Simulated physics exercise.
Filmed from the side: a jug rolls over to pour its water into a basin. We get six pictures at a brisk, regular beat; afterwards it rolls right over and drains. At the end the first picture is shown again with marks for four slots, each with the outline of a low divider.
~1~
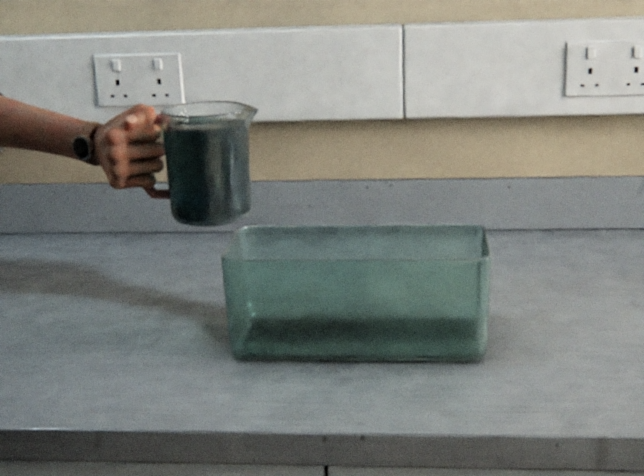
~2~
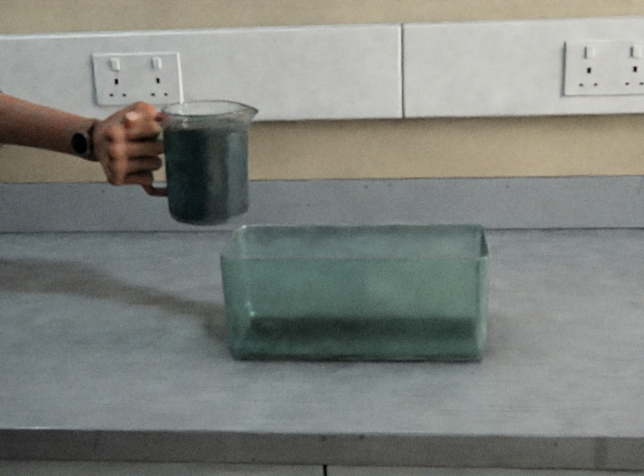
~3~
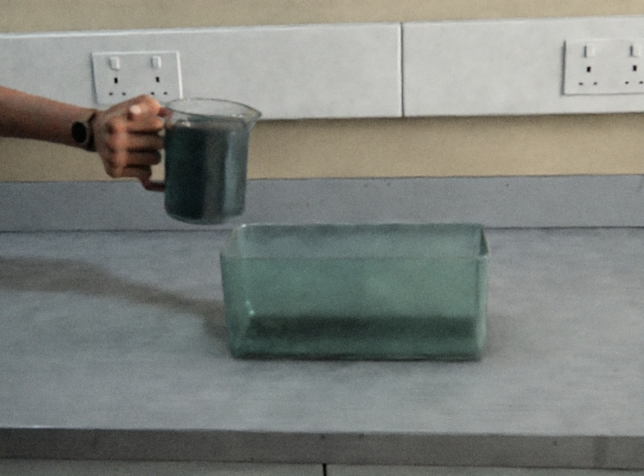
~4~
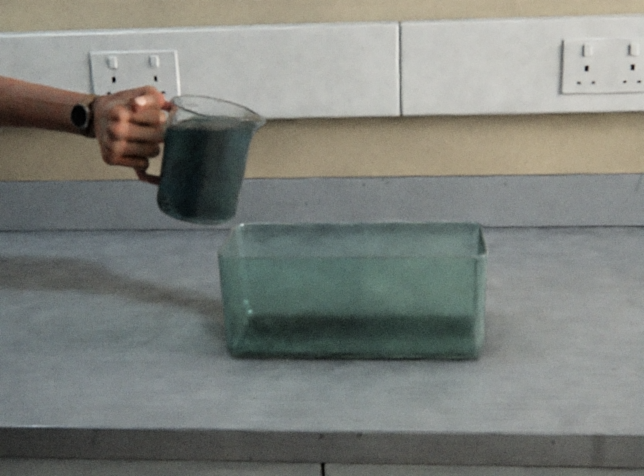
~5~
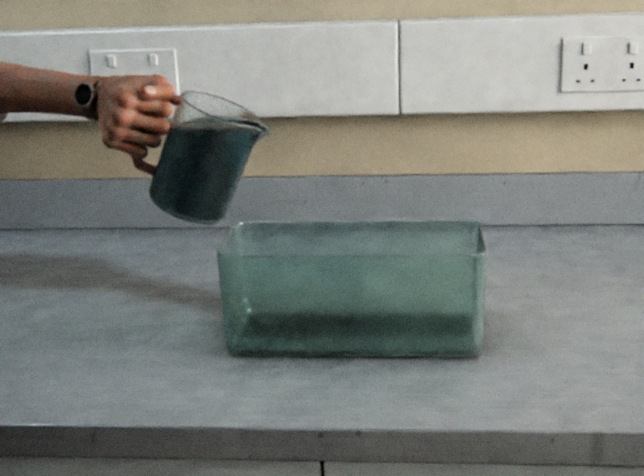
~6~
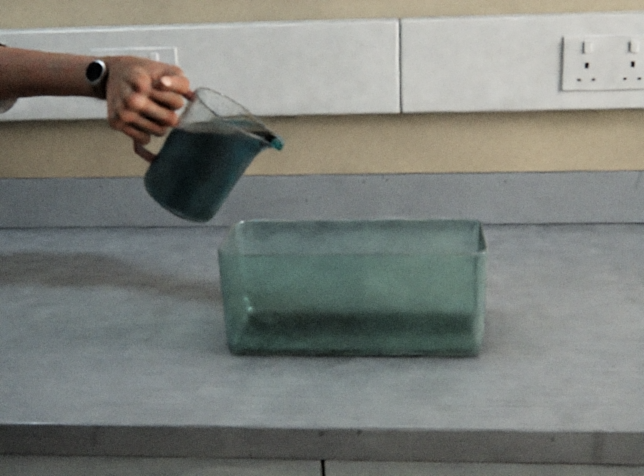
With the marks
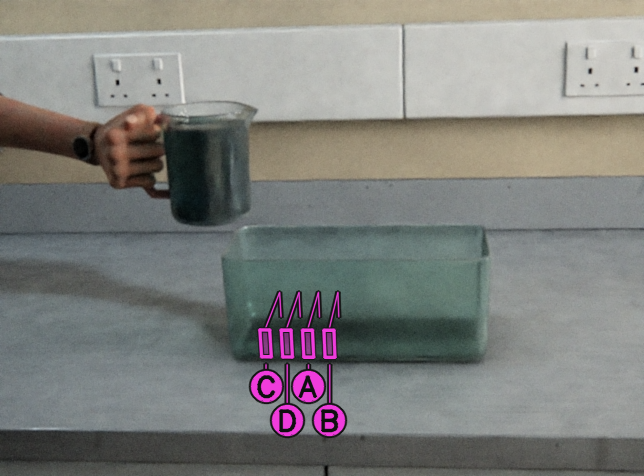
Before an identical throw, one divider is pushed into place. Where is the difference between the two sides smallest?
Position B.
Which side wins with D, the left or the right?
The right side.
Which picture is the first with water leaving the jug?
Picture 6.
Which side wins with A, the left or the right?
The right side.
On the marked copy, A at (308, 364); B at (329, 364); C at (266, 364); D at (287, 364).
With A, about 22 % ends left of the wall and 78 % right of it.
With B, about 53 % ends left of the wall and 47 % right of it.
With C, about 7 % ends left of the wall and 92 % right of it.
With D, about 7 % ends left of the wall and 92 % right of it.
